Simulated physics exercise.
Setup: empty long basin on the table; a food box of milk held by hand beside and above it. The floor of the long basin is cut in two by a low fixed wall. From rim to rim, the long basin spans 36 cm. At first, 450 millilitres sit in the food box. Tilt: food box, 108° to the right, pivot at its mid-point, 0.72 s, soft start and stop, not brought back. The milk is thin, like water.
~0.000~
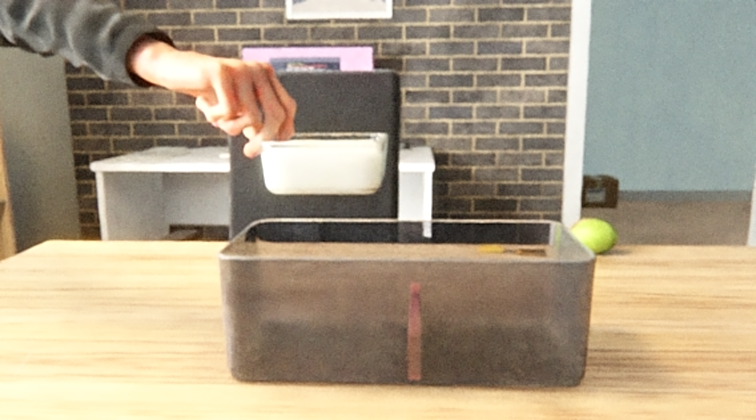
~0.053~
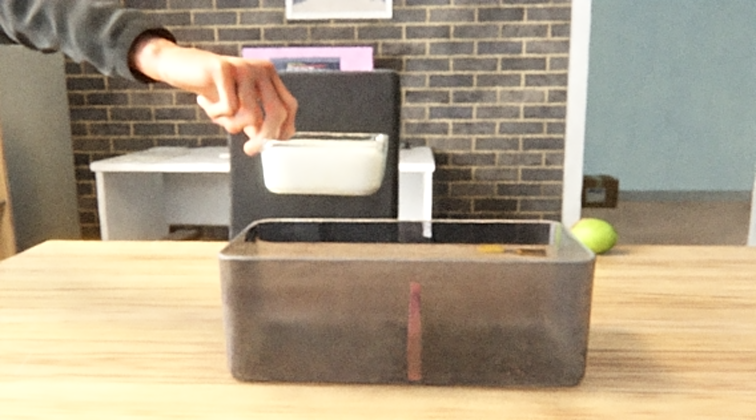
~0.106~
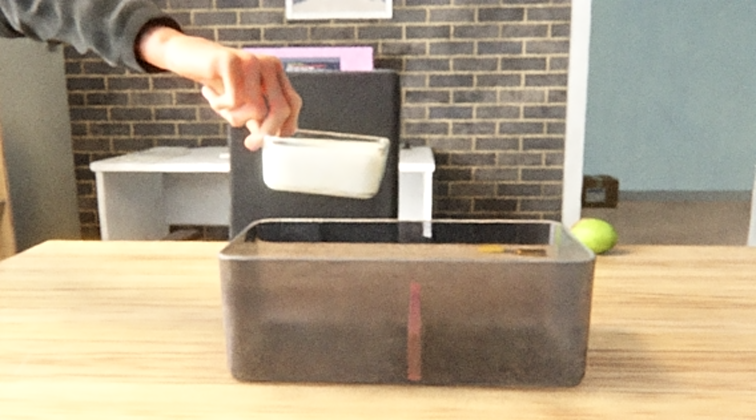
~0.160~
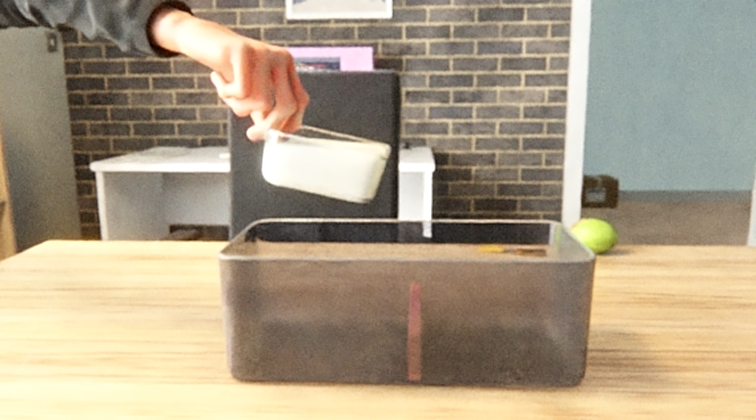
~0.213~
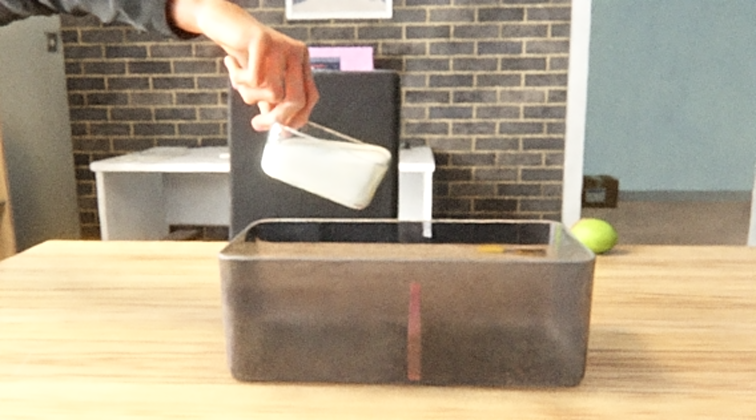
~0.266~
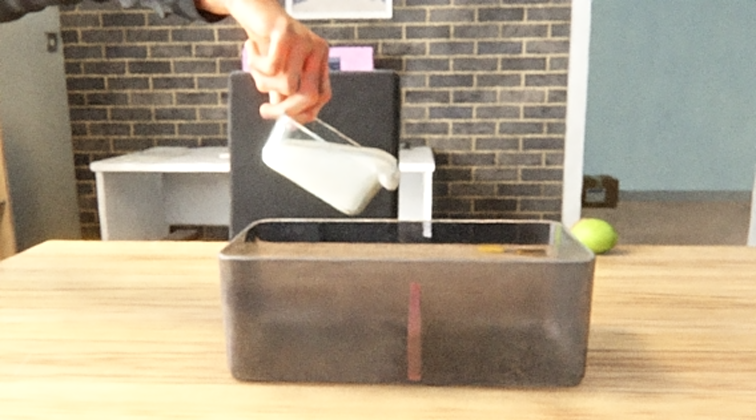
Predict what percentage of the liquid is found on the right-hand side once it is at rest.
About 72 % is on the right.
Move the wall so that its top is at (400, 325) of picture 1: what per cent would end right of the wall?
Estimate: About 80 percent.
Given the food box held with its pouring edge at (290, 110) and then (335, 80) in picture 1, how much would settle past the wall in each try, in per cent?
The first try gives around 5 percent, the second around 15 percent.
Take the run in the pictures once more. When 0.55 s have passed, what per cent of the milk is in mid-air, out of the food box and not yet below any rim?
Around 12 in a hundred.
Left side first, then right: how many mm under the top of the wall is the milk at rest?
About 44 mm left, about 36 mm right.
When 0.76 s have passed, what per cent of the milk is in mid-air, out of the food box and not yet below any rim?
Roughly 2 %.
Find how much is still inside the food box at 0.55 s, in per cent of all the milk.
Remaining: Near 9 % of the total.
By 0.55 s the tilt is 94° and 9 per cent is still to pour, 19 is left of the wall and 61 right of it.
By 0.76 s the tilt is 108° and 1 per cent is still to pour, 25 is left of the wall and 72 right of it.
By 0.98 s the tilt is 108° and 0 per cent is still to pour, 27 is left of the wall and 72 right of it.
By 1.22 s the tilt is 108° and 0 per cent is still to pour, 27 is left of the wall and 72 right of it.
At rest 27 per cent lies left of the wall, 72 right of it and 1 outside.
